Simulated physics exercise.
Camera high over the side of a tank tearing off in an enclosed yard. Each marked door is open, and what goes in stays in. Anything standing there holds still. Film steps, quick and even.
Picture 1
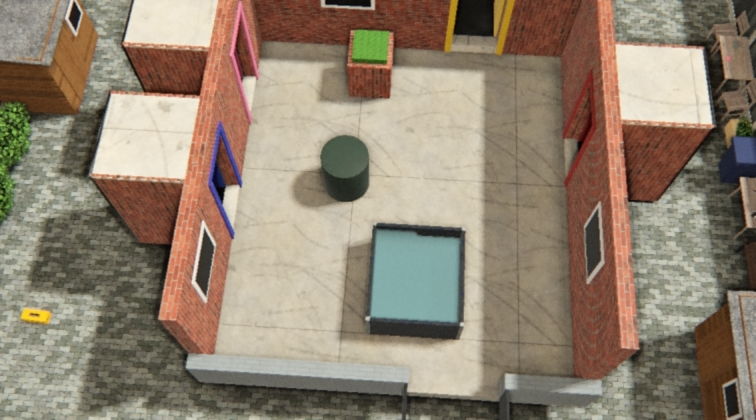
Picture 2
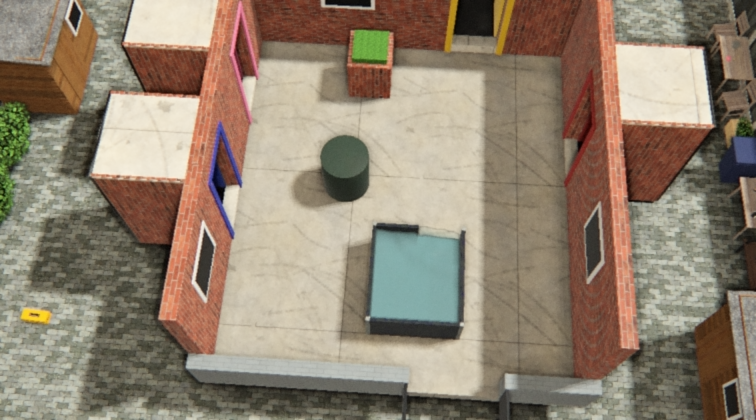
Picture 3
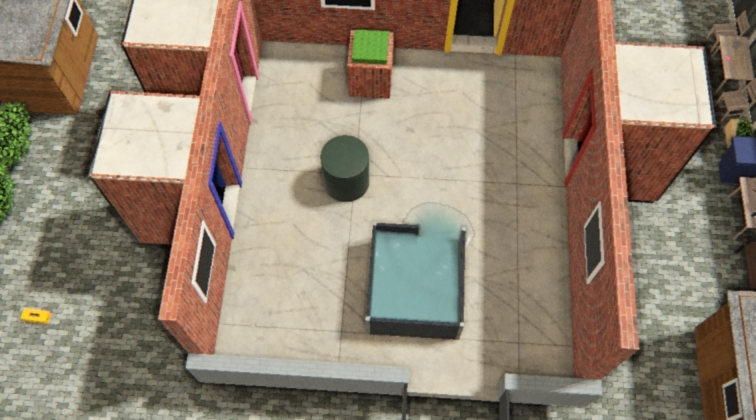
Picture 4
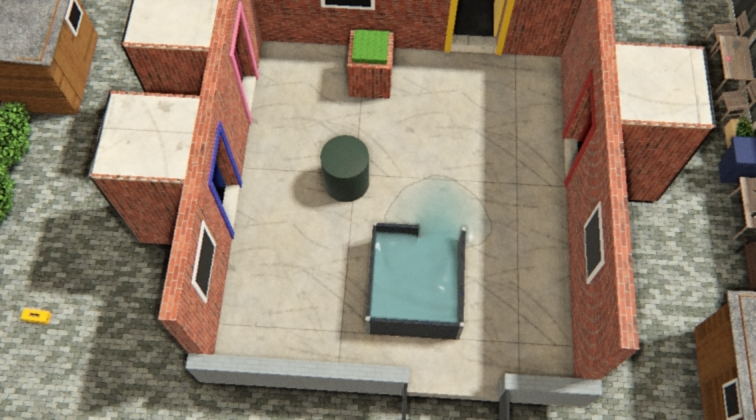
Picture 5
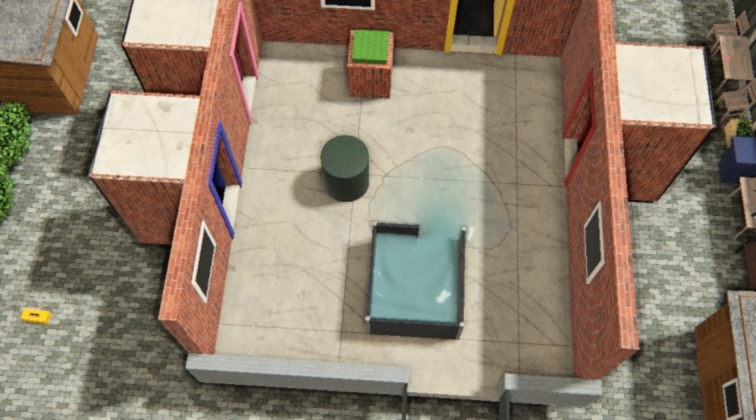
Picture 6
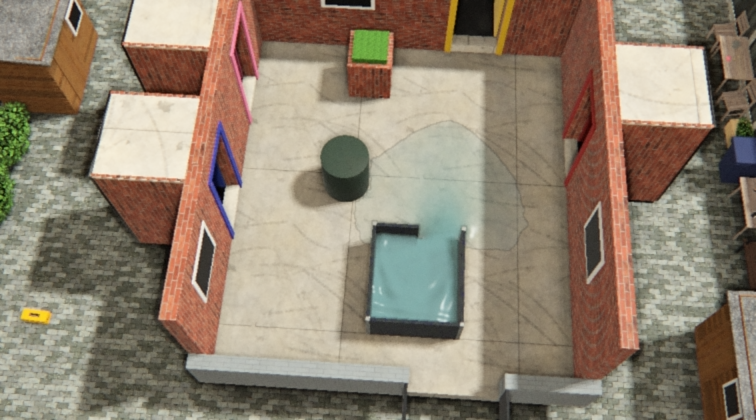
The footage shows a brick-walled yard from above, where part of the far side of a dark-framed water tank opens, and water flows out through the gap and spreads in a widening, thin sheet across the pale floor beyond.
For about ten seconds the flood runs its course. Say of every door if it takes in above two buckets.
Result: The red door will top two buckets. The yellow door will not top two buckets. The blue door will not top two buckets. The pink door will not top two buckets.
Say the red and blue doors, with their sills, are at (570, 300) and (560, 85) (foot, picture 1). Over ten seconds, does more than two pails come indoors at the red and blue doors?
Well, the red one stays short of the threshold, and the blue one crosses the threshold.
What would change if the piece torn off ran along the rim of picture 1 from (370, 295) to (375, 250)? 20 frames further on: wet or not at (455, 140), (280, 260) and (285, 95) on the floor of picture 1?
Taking the points in order: Unwetted, swamped and swamped.
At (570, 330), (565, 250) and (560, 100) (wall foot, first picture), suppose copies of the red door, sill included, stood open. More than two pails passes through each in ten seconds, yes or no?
Log: Door one is below the limit; door two is below the limit; door three is above the limit.
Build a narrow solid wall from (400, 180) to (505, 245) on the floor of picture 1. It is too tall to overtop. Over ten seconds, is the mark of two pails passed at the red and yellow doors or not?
The red door falls short, the yellow door falls short.
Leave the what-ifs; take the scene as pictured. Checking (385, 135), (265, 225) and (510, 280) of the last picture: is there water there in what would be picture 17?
As listed, the points end up soaked, high and dry and high and dry.
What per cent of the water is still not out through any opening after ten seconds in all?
94 % or so.
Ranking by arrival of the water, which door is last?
The blue-painted one.
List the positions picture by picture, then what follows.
In the first picture, the water tank at (417, 275) is whole and still.
In the second picture, the front is at a hidden place, out from the gap on the water tank's far side.
In the third picture, the front is at (429, 207), out from the gap on the water tank's far side.
In the fourth picture, the front is at (447, 181), out from the gap on the water tank's far side.
In the fifth picture, the front is at (454, 153), out from the gap on the water tank's far side.
In the sixth picture, the front is at (452, 125), out from the gap on the water tank's far side.
A moment on, water covers 35 % of the floor; the red door wet at the sill, nothing in, the yellow door wet at the sill, nothing in, the blue door not reached, the pink door not reached.
Next, water covers 40 % of the floor; the red door under two buckets in, the yellow door wet at the sill, nothing in, the blue door not reached, the pink door not reached.
Then, water covers 50 % of the floor; the red door over two buckets in, the yellow door wet at the sill, nothing in, the blue door not reached, the pink door wet at the sill, nothing in.
Later, water covers 55 % of the floor; the red door over two buckets in, the yellow door wet at the sill, nothing in, the blue door wet at the sill, nothing in, the pink door wet at the sill, nothing in.
In the end, water covers 90 % of the floor; the red door far over two buckets in, the yellow door wet at the sill, nothing in, the blue door wet at the sill, nothing in, the pink door wet at the sill, nothing in.
